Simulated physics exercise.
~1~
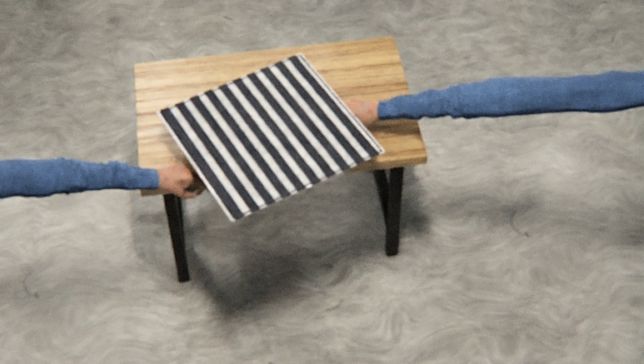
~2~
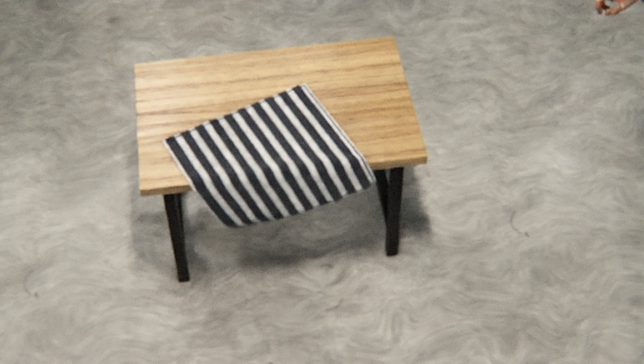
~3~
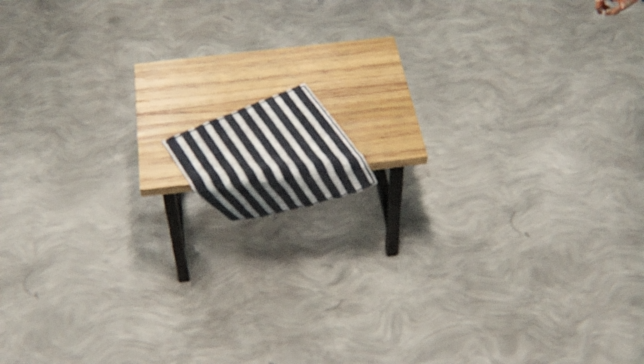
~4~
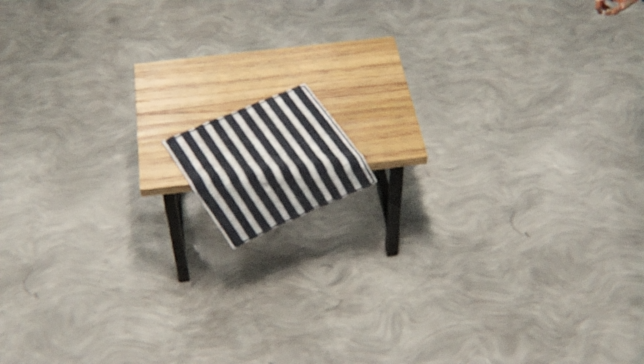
Two hands releasing a striped cloth over the front edge of a wooden table, its overhanging corner swaying as it stays draped there.
